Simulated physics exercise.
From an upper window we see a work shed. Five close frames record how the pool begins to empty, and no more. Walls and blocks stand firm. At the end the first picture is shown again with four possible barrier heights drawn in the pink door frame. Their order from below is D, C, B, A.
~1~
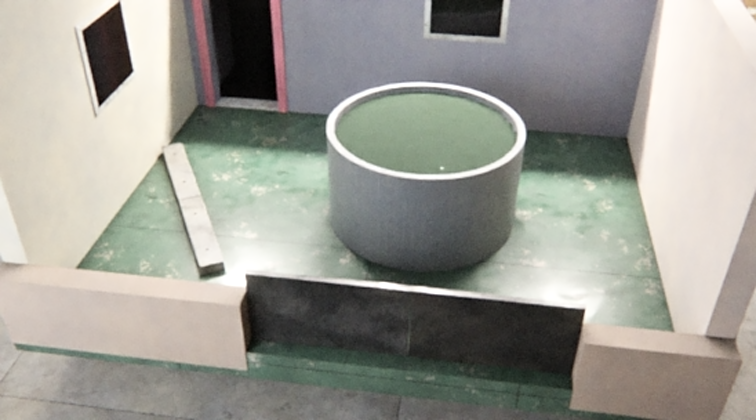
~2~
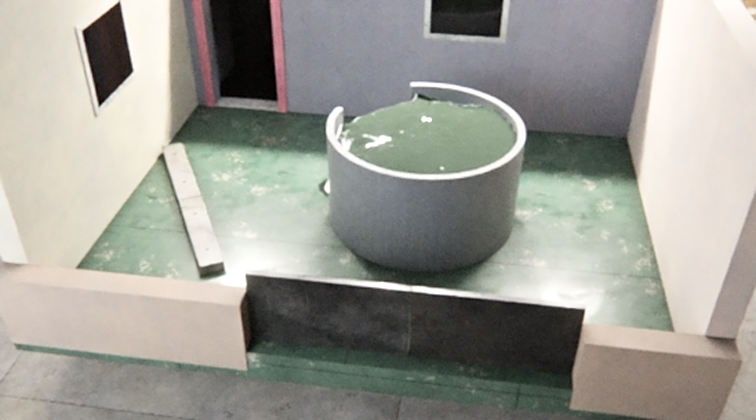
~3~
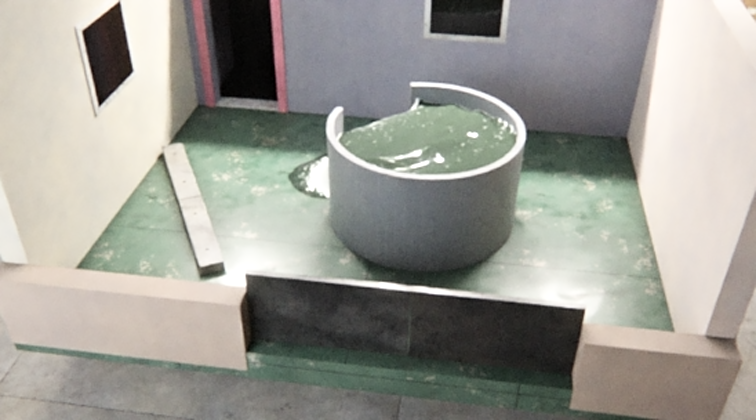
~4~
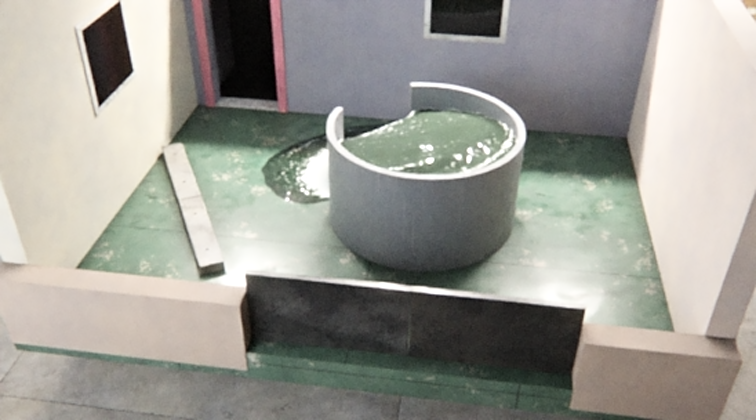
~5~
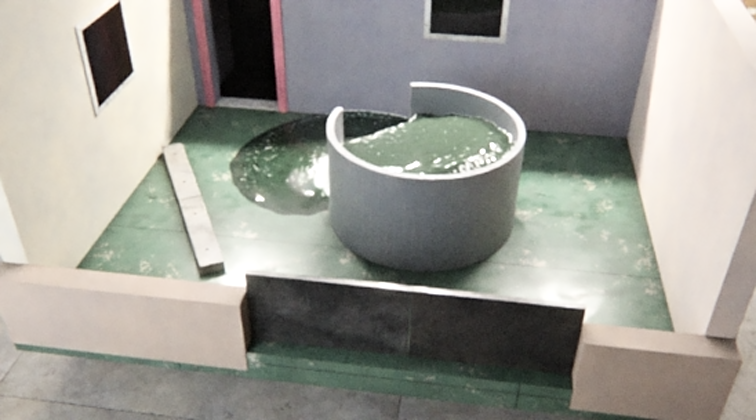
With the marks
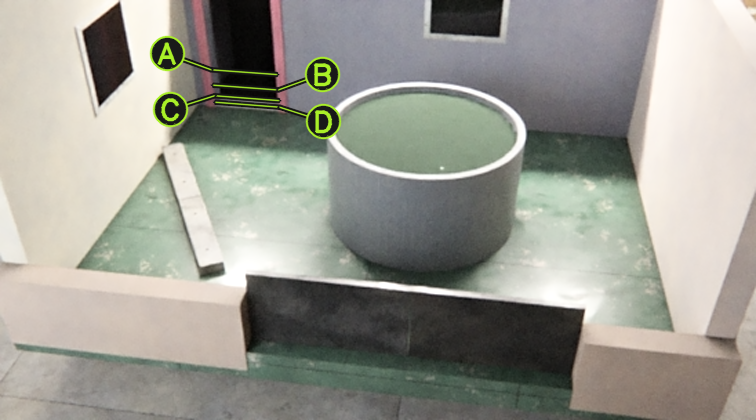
Water in a round grey pool starts to churn as a gap opens in the wall's back left side, then pours out and spreads leftward across the green floor in a widening dark puddle, between the pool and a plank.
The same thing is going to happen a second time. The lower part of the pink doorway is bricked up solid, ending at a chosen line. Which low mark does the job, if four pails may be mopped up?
I would pick mark A.
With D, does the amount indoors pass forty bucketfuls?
Yes, it does.
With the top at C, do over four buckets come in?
Yes, it does.
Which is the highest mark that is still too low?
B.
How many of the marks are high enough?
One of the four.
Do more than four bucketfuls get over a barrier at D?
Yes.
On the marked copy, A at (244, 72); B at (245, 87); C at (246, 98); D at (247, 104); from the bottom up D, C, B, A.
With A, a bucket or two gets in.
With B, about 8 bucketfuls get in.
With C, dozens of bucketfuls pour in.
With D, dozens of bucketfuls pour in.
